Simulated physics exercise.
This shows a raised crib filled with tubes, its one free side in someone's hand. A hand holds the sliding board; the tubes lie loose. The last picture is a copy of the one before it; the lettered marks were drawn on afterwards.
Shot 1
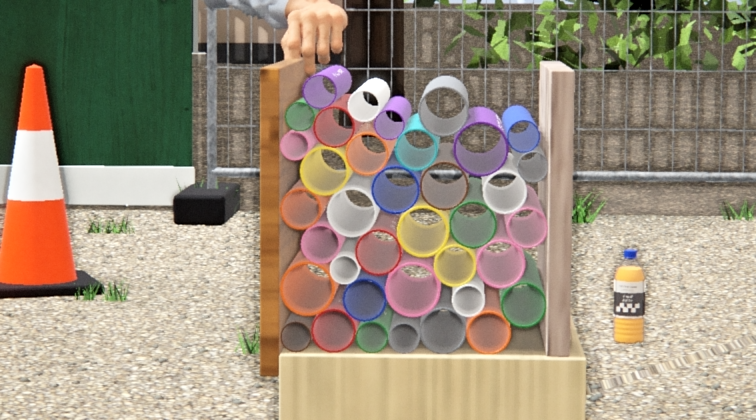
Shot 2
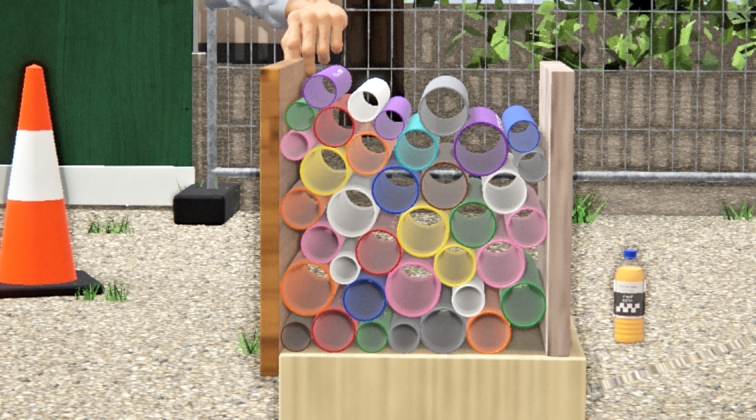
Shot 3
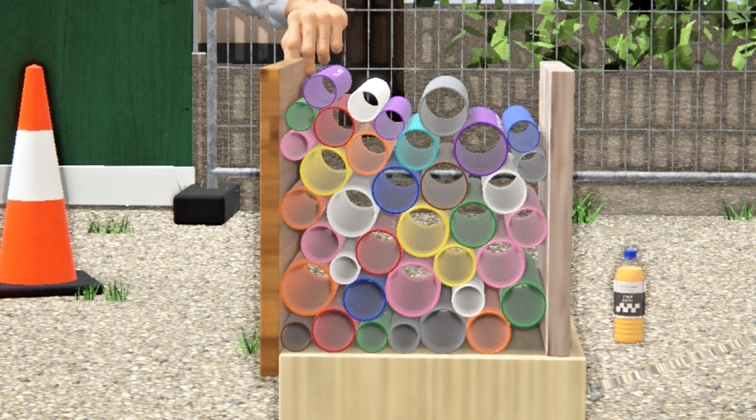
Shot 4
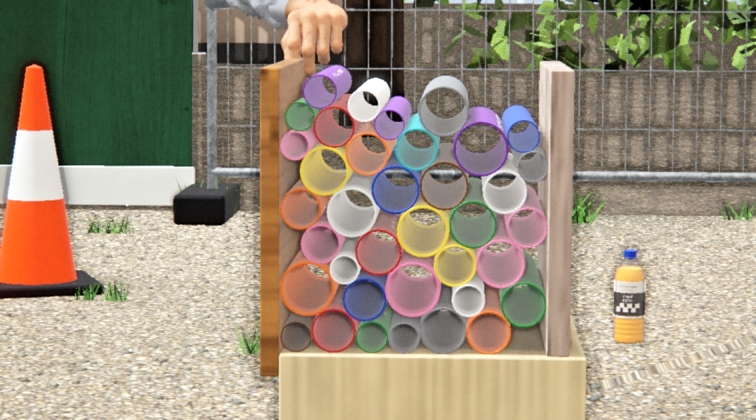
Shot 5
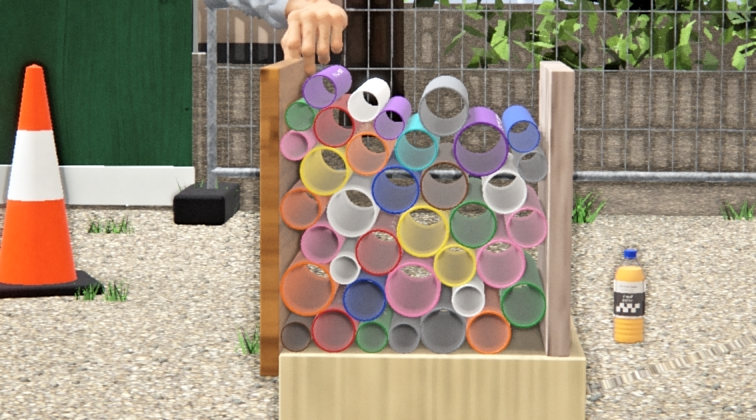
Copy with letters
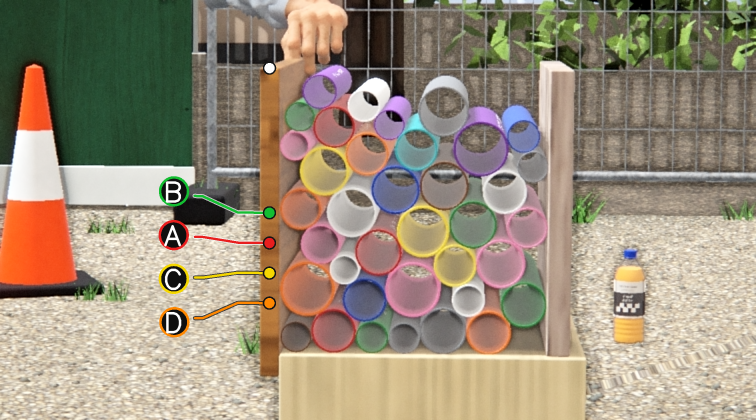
Nothing visibly moves, the hand at the top of the brown left board included, in this steady, front-on view of a gravel yard before a wire fence. Loose tubes in purple, orange, yellow, pink, blue, green, grey and white fill a raised wooden crib, with an orange-and-white cone and black block to its left and an orange bottle to its right. The hand stays on the board, the tubes keep their places, and the camera remains still.
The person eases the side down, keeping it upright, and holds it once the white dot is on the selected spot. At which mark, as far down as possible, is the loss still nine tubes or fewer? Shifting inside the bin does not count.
The answer is mark A.
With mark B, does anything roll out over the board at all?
Yes, at B.
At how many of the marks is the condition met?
Two of them.
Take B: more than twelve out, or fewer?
Fewer than twelve.
On the marked copy, A at (269, 243); B at (269, 213); C at (269, 273); D at (269, 303); the white dot at (269, 68).
Following A. Soon after the start, top of the board (280, 152).
Later, top of the board (280, 242).
In the end, top of the board (280, 243), nine out over the board.
As for the rest, B three out over the board; C more than nine out over the board; D more than nine out over the board.
